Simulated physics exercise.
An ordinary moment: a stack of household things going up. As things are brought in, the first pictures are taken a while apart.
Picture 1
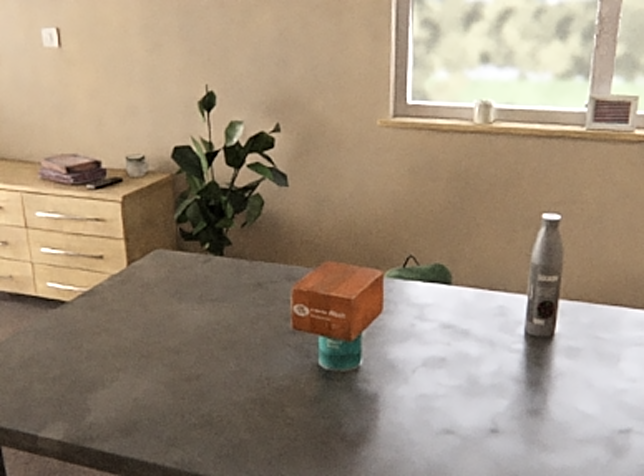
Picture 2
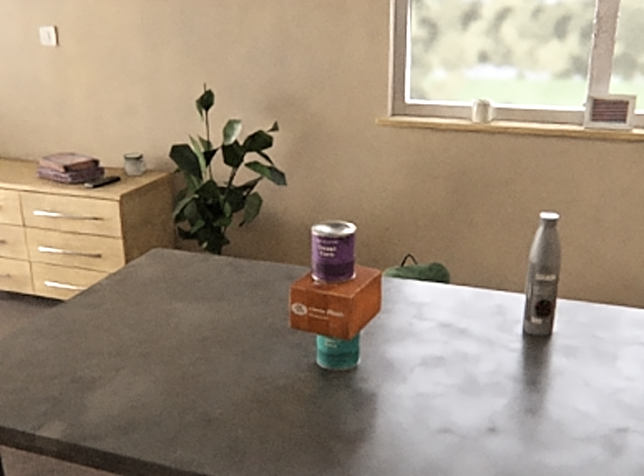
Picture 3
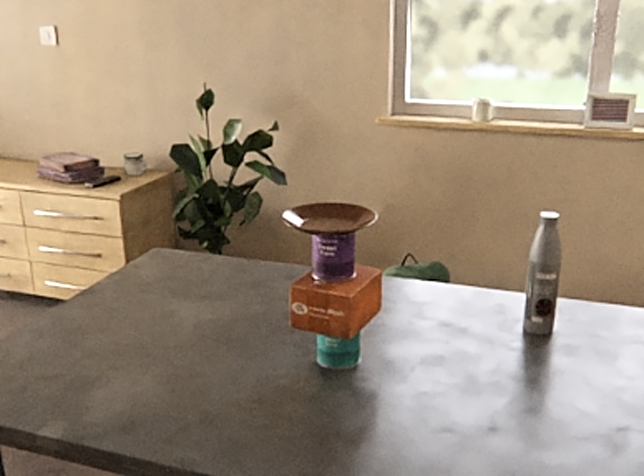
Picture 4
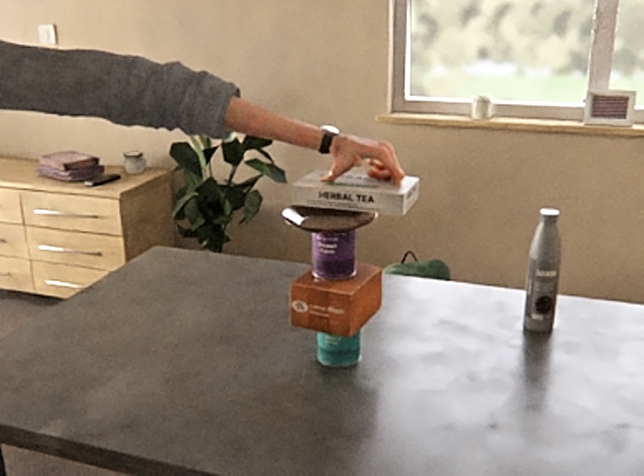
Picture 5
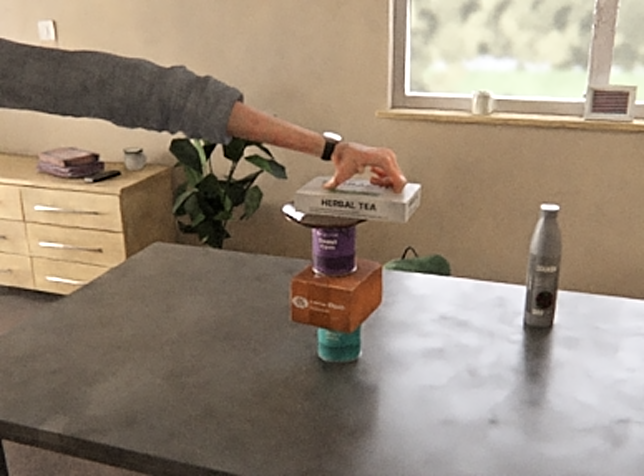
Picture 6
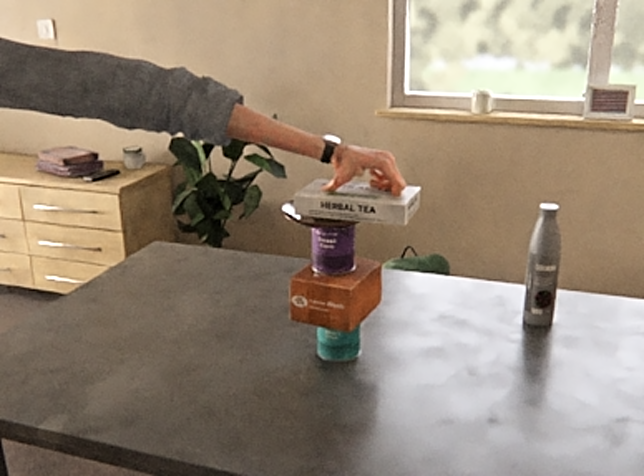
The video shows an orange box on a teal container on a table, then a purple pot and a brown plate added on top, before a hand lowers a white herbal tea packet onto the plate and keeps hold of it.
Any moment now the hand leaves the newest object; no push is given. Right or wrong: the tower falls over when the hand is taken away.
Wrong.
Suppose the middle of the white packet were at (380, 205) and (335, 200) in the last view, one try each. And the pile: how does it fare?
Result of try one: The pile tips over; result of try two: The pile remains stable.
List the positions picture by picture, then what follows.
In the first frame, the last thing is not in view yet.
In the second frame, the last thing is not in view yet; orange box (337, 298).
In the third frame, the last thing is not in view yet; brown plate (329, 222).
The fourth frame shows coming down; white packet (356, 191); purple pot (334, 249).
The fifth frame shows coming down; white packet (359, 198); grey bottle (544, 266).
The sixth frame shows in place under the hand; white packet (358, 201).
Then, 0.30 s past the last view, nothing moves.
Then, 1.30 s past the last view, white packet resting near (359, 202).
Finally, all 6 still in place. Final places as the last picture's camera would see them, white packet near (359, 202). The pile stays up.
